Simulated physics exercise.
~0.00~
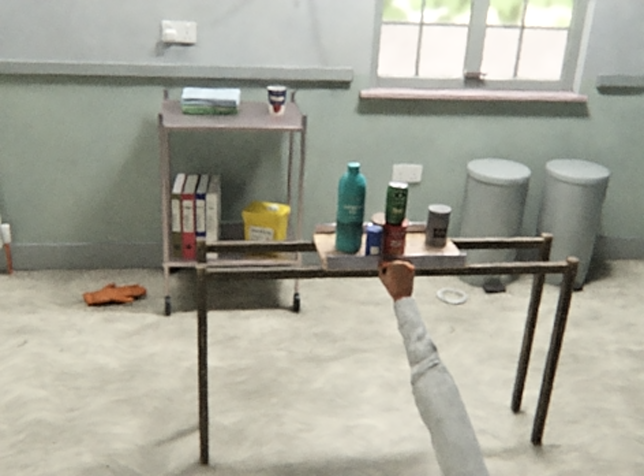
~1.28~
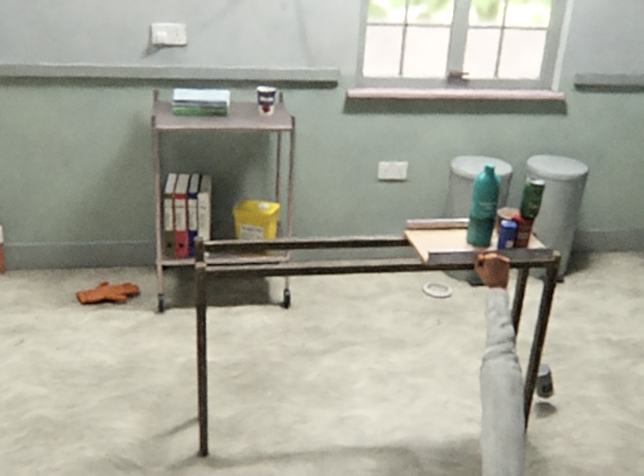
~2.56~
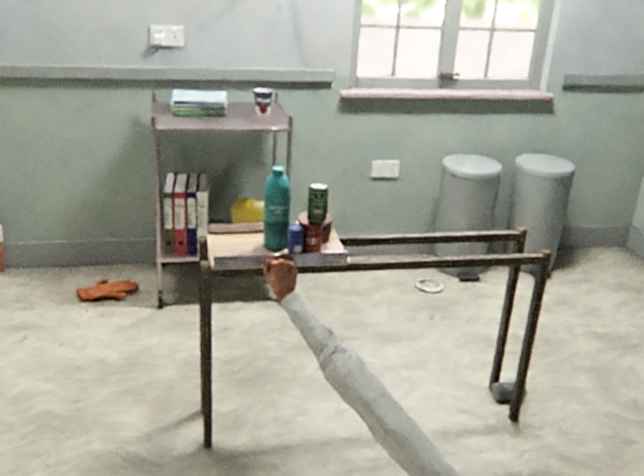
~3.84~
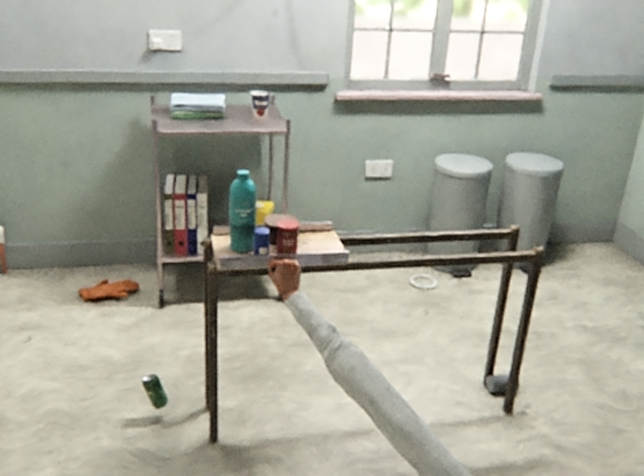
A hand-pushed tray slides right and drops a grey jar, then left, losing a green can.
